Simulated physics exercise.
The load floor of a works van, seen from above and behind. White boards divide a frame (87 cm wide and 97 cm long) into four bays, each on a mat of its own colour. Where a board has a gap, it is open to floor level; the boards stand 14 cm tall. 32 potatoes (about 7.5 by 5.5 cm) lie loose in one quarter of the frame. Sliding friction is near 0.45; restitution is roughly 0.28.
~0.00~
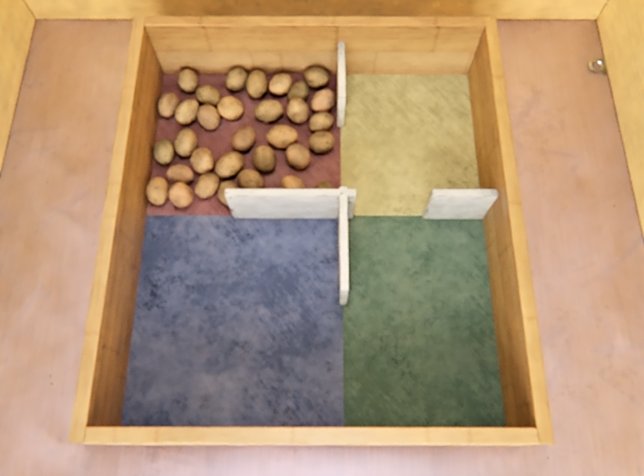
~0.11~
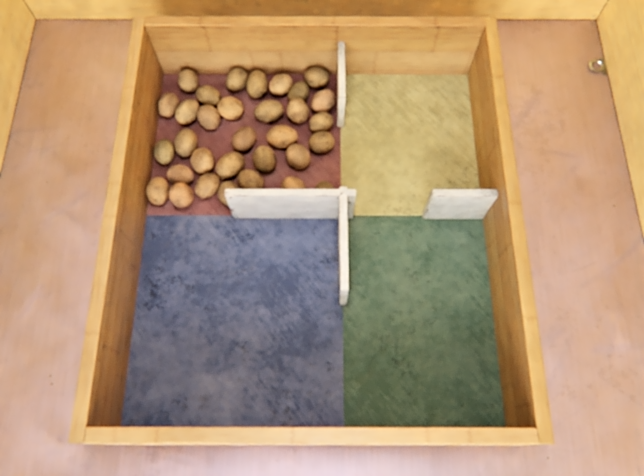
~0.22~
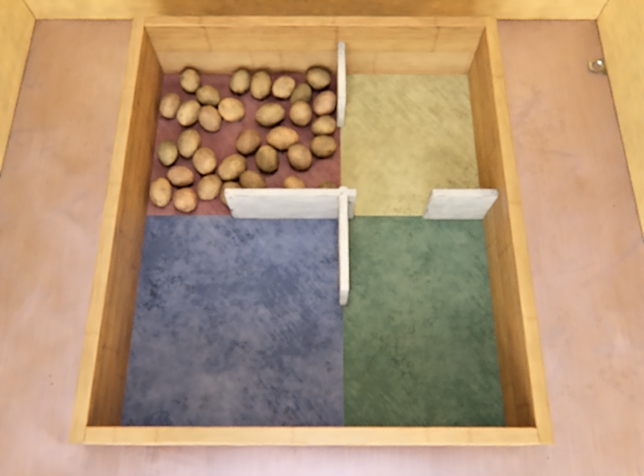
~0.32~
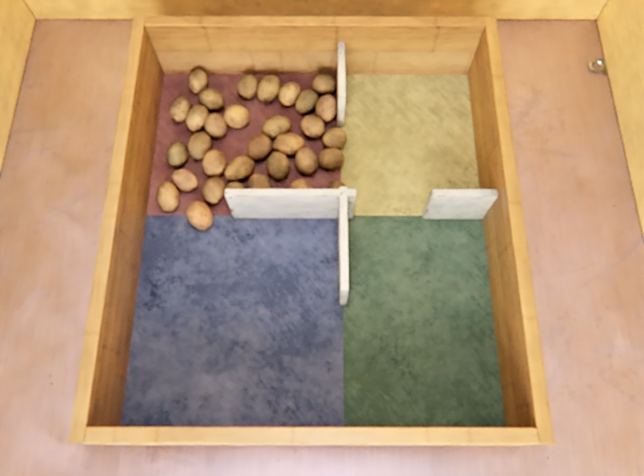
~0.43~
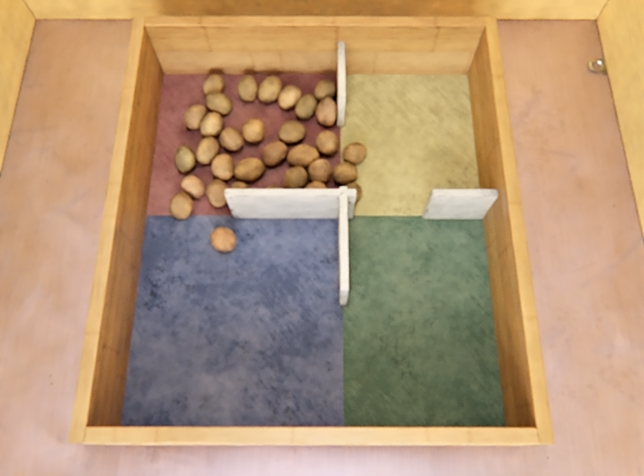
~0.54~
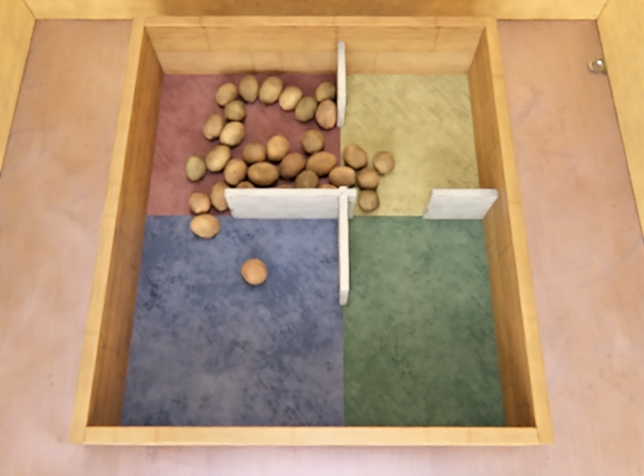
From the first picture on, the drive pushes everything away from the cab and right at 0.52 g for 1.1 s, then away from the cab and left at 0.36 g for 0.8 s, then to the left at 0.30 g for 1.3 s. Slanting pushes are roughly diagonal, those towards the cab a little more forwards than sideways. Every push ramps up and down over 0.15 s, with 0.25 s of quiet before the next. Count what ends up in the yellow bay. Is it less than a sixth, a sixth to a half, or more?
Expect under a sixth of the load in the yellow bay.
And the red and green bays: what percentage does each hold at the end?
About: Red 50, green 10 per cent.
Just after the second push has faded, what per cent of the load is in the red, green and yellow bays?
By then: Red 40, green 20, yellow 10 per cent.
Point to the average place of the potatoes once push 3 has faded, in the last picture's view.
At about (230, 231).
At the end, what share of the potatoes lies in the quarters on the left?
Some 80 per cent.
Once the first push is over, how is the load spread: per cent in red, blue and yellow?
By then: Red 40, blue 0, yellow 30 per cent.
After push 1 (1.34 s), 14 in the red bay, 8 in the green bay and 10 in the yellow bay.
After push 2 (2.39 s), 13 in the red bay, 8 in the blue bay, 7 in the green bay and 4 in the yellow bay.
After push 3 (3.94 s), 15 in the red bay, 11 in the blue bay, 4 in the green bay and 2 in the yellow bay.
Outcome (at 4.96 s), 15 in the red bay, 11 in the blue bay, 4 in the green bay and 2 in the yellow bay. Asked share, 2 of 32, 6 per cent.
